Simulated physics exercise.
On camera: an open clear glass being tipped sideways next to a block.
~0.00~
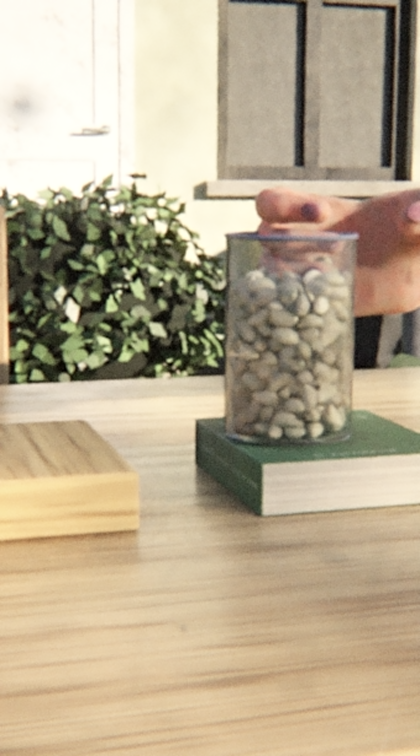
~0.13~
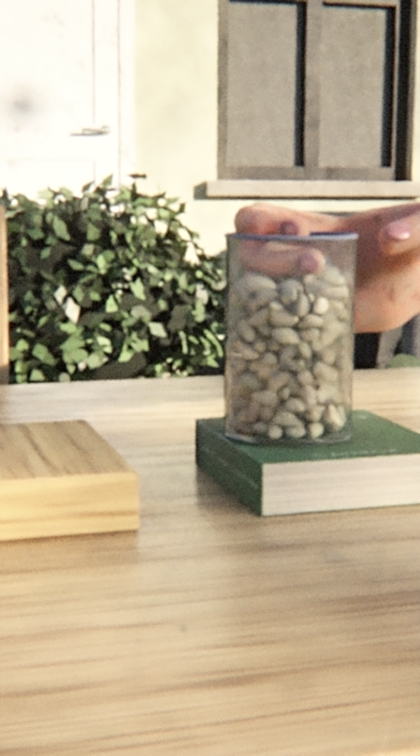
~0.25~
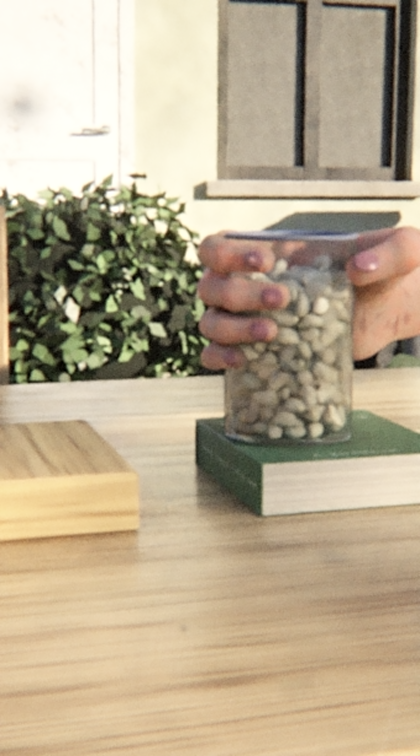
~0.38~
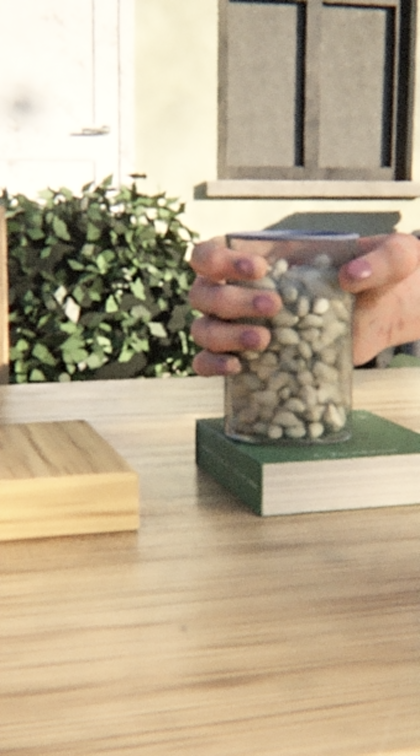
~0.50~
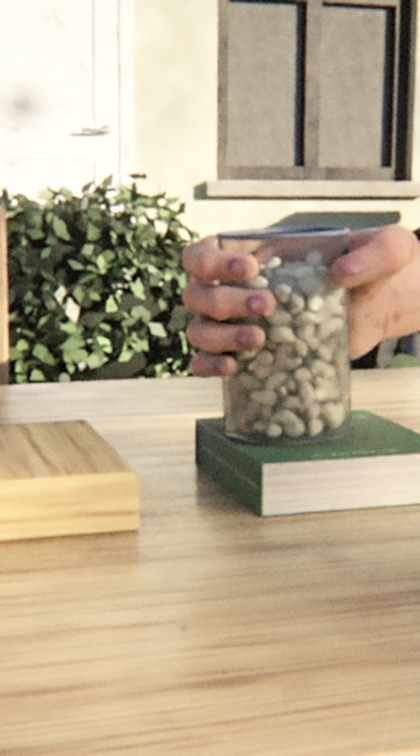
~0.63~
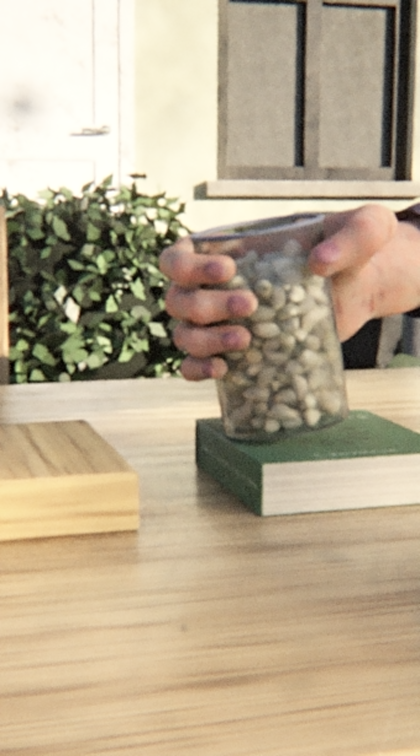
The clip opens on a glass of white beans standing upright on a green book, with a wooden block to the left and a hand behind the glass. The hand wraps its fingers around the upper part, then tilts the glass slightly to the left, its base shifting a little that way.
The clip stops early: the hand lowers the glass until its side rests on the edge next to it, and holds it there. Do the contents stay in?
The filling, as it turns out, escapes, at least partly.
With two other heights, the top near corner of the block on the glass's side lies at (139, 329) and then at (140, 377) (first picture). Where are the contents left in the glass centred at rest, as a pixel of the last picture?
About (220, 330), then (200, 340).
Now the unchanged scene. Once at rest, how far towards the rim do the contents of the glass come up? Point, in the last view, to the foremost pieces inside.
Roughly at (20, 423) in the last view, I'd say.
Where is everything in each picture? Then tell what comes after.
The first picture shows glass (289, 334), three quarters full of white beans; block, its top about level with the glass's foot.
The second picture shows glass (289, 334), upright; rim (231, 236); top of the contents (294, 291).
The third picture shows glass (289, 334), upright; rim (231, 236).
The fourth picture shows glass (289, 334), upright; rim (231, 236); top of the contents (294, 291).
The fifth picture shows glass (285, 332), leaning 3°; rim (222, 236).
The sixth picture shows glass (272, 325), leaning 10°; rim (196, 239); block, its top about level with the glass's foot.
By 1.05 s, the glass leans 40°; everything is still inside.
By 1.50 s, the glass leans 73°; everything is still inside.
By 2.03 s, the glass rests on the block at 88°; a small part of the white beans out of it.
When it is over (2.3 s), the glass rests on the block at 88°; a small part of the white beans out of it.
